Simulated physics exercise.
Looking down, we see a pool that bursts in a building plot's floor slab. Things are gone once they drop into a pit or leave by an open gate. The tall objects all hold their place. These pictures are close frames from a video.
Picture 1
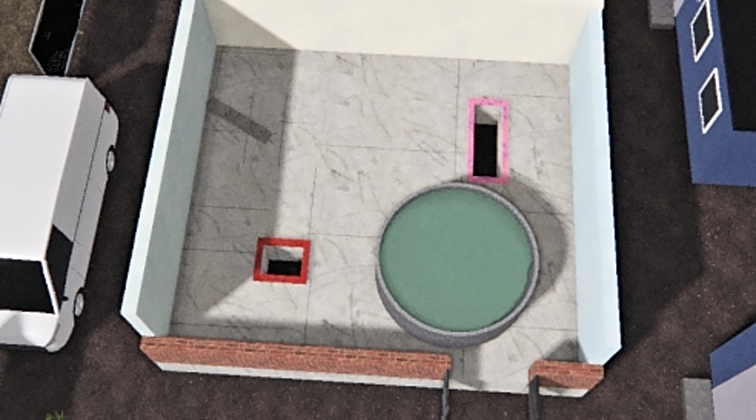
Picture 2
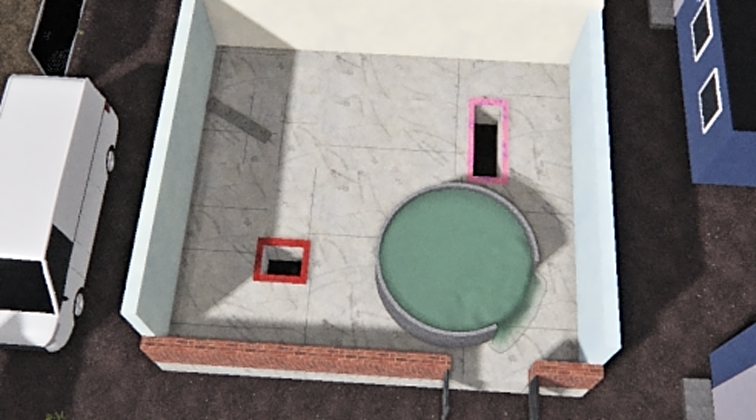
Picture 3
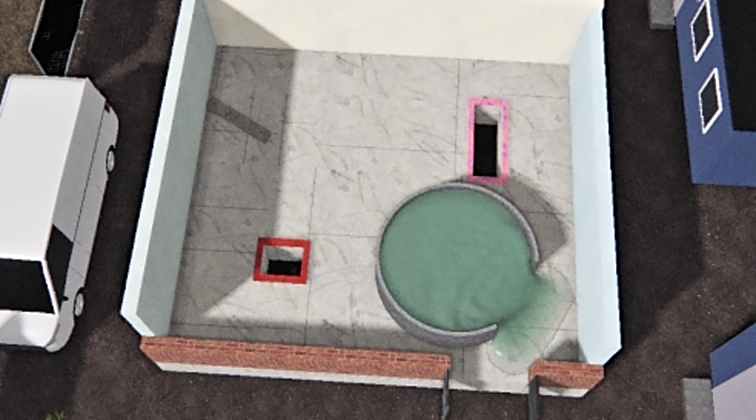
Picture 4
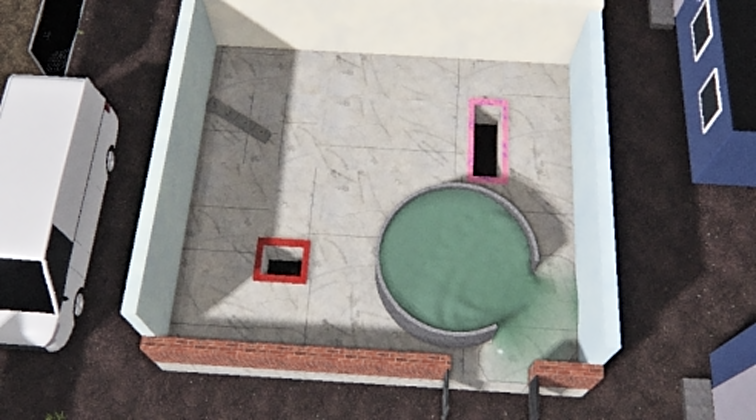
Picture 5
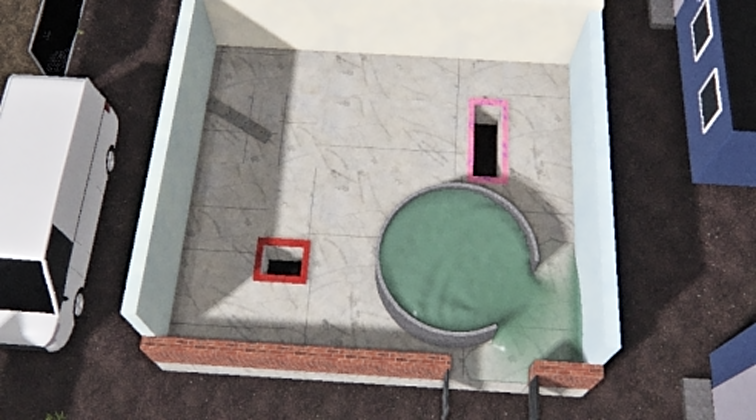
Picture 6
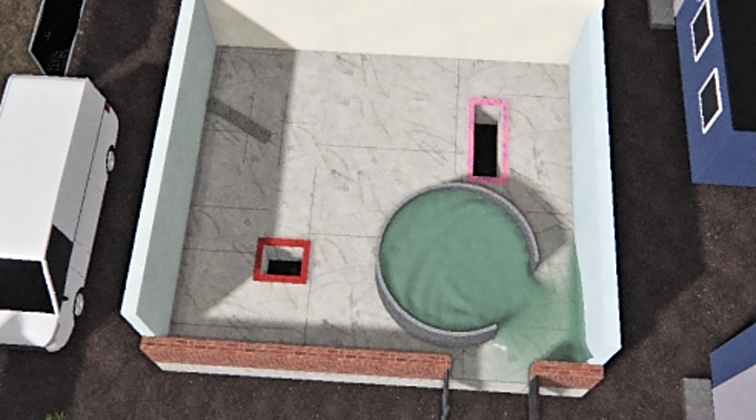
On a walled floor slab, green water bursts from a round pool and spreads right.
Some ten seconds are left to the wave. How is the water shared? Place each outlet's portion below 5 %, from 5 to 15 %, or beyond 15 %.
Once it settles, the gate collects beyond 15 %, the red pit collects below 5 %, the pink pit collects from 5 to 15 %.
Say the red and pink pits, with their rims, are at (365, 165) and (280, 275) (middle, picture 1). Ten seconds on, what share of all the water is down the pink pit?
Share for the pink pit: 0 percent.
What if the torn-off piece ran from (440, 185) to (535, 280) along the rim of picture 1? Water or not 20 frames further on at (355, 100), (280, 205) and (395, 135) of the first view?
Spot by spot: Soaked through, then unaffected, then soaked through.
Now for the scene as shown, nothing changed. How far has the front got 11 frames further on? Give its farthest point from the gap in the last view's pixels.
The farthest point of the front sits at (562, 112).
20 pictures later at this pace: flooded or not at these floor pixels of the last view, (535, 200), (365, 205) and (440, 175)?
In that order: Under water, free of water, under water.
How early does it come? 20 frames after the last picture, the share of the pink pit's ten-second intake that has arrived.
Share by then: 30 in a hundred.
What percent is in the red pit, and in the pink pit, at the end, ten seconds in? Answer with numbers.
Around 0 percent for the first, around 10 percent for the second.
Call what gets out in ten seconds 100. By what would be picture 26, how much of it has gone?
Roughly 45 %.
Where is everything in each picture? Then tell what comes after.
Still water in the round pool at (456, 258), in the first picture.
Water pours out at (520, 308) and has run to a hidden place, in the second picture.
Water pours out at (519, 308) and has run to a hidden place, in the third picture.
Water pours out at (519, 308) and has run to (573, 269), in the fourth picture.
Water pours out at (519, 308) and has run to (572, 249), in the fifth picture.
The front is at (572, 232), out from the gap at (519, 308), in the sixth picture.
A moment on, water covers 10 % of the floor; the gate 3 %, the red pit 0 %, the pink pit 0 %.
Next, water covers 20 % of the floor; the gate 8 %, the red pit 0 %, the pink pit 0 %.
Then, water covers 30 % of the floor; the gate 18 %, the red pit 0 %, the pink pit 3 %.
Later, water covers 60 % of the floor; the gate 28 %, the red pit 0 %, the pink pit 5 %.
In the end, water covers 85 % of the floor; the gate 38 %, the red pit 0 %, the pink pit 9 %.
